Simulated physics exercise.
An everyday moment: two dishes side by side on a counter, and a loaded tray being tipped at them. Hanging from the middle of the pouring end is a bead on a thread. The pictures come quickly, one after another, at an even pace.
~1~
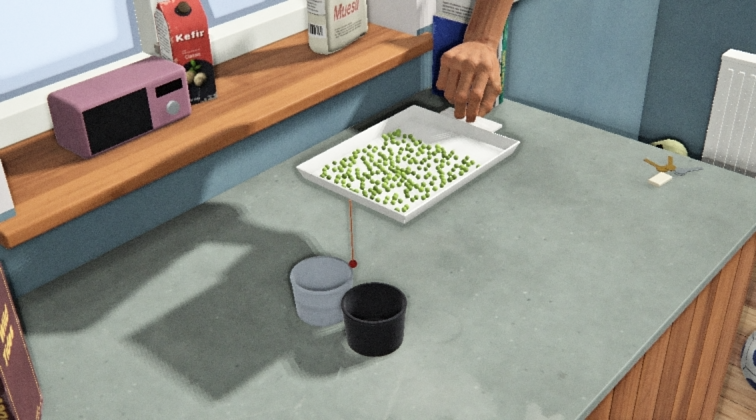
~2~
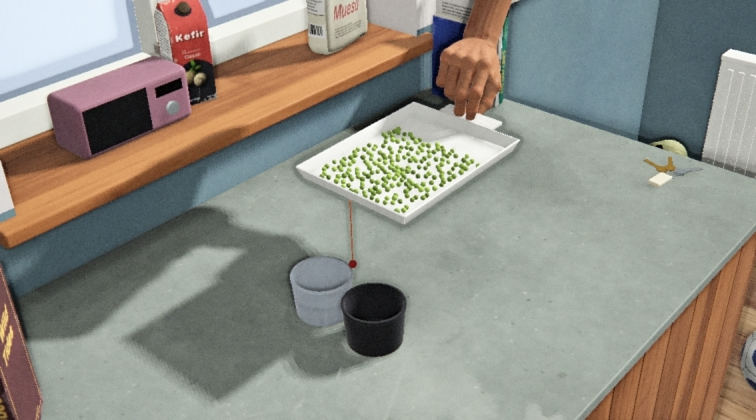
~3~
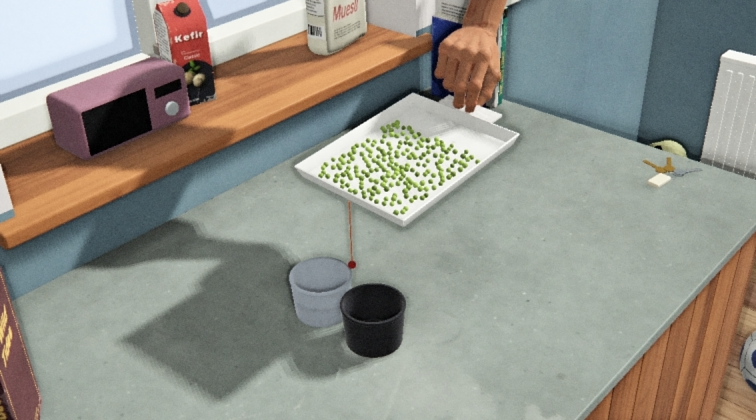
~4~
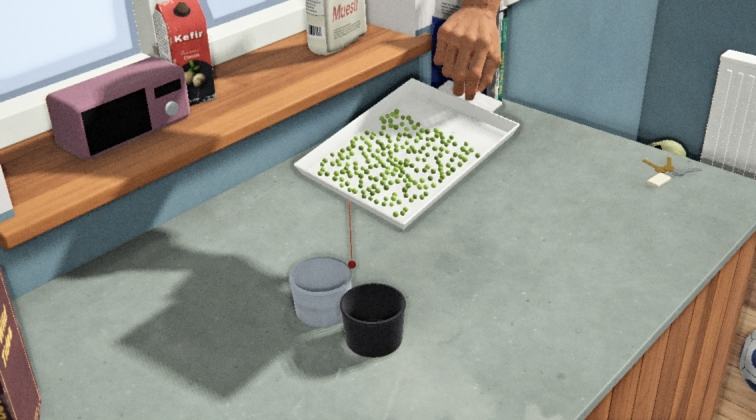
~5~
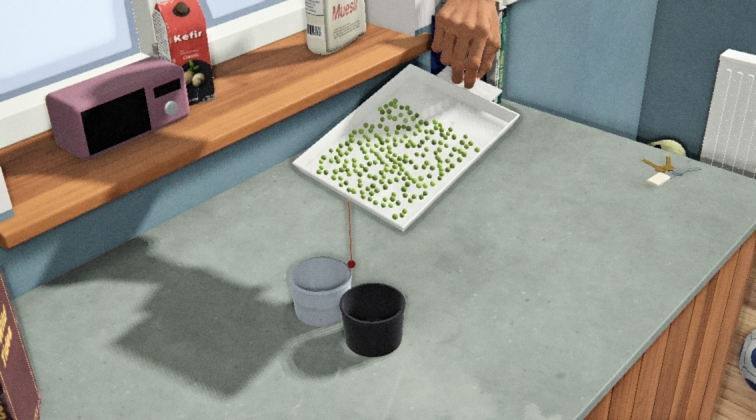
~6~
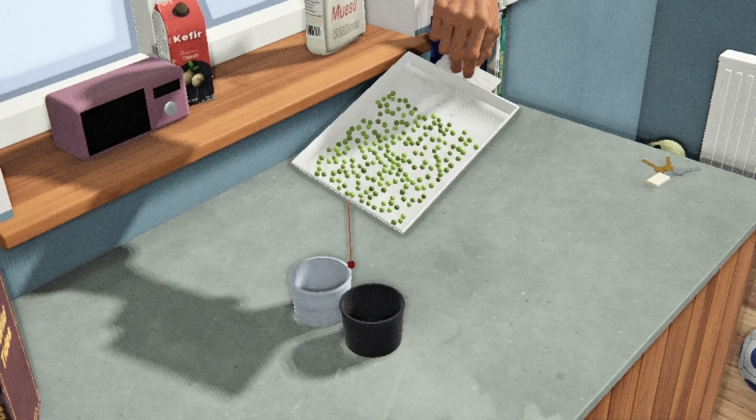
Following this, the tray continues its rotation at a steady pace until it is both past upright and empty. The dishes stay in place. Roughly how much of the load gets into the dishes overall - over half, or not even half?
It looks like most goes in the dishes, when all's done.
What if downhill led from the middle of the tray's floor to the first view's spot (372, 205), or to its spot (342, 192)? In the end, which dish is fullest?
It would be the right-side one to begin with, and after that the left-side one.
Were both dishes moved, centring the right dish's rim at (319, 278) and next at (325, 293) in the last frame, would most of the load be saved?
Place 1: Lower than half; place 2: Lower than half.
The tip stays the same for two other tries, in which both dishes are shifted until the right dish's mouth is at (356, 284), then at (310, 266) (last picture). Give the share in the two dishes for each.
About 10 and 0 per cent respectively.
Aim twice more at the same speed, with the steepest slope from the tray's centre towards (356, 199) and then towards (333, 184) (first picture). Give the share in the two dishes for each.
I'd expect around 70 in a hundred first and around 40 in a hundred second.
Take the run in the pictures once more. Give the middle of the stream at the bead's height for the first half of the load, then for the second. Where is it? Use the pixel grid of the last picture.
The early half goes through (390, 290), the late half through (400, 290).
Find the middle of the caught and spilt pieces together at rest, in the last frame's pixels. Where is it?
Near (385, 338).
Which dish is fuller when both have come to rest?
Pick: The one placed right.
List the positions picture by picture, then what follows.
Corners of the pouring end at (304, 166) and (404, 211), level; middle of the load at (398, 168), dried peas; left dish at (302, 302); right dish at (353, 332); bead on its thread at (353, 264), in the first frame.
Corners of the pouring end at (303, 166) and (404, 212), level; middle of the load at (397, 167), in the second frame.
Corners of the pouring end at (302, 166) and (403, 215), tipped barely, lowest at the right corner; middle of the load at (396, 164), in the third frame.
Corners of the pouring end at (301, 164) and (403, 219), tipped a little, lowest at the right corner; middle of the load at (396, 159), in the fourth frame.
Corners of the pouring end at (300, 162) and (402, 222), tipped clearly, lowest at the right corner; middle of the load at (395, 155), in the fifth frame.
Corners of the pouring end at (299, 161) and (402, 225), tipped clearly, lowest at the right corner; middle of the load at (393, 154), about half on the move; left dish at (300, 303); right dish at (352, 333), in the sixth frame.
Soon, tray tipped steeply; most on the tray; a small part in the right dish; a stray few outside both; a small part in the air.
A while on, tray tipped past a quarter turn; a stray few on the tray; about two thirds in the right dish; about a quarter outside both; a stray few in the air.
Towards the end, tray tipped past a quarter turn; about two thirds in the right dish; about a third outside both.
Finally, tray tipped past a quarter turn; about two thirds in the right dish; none in the left dish; about a third outside both.
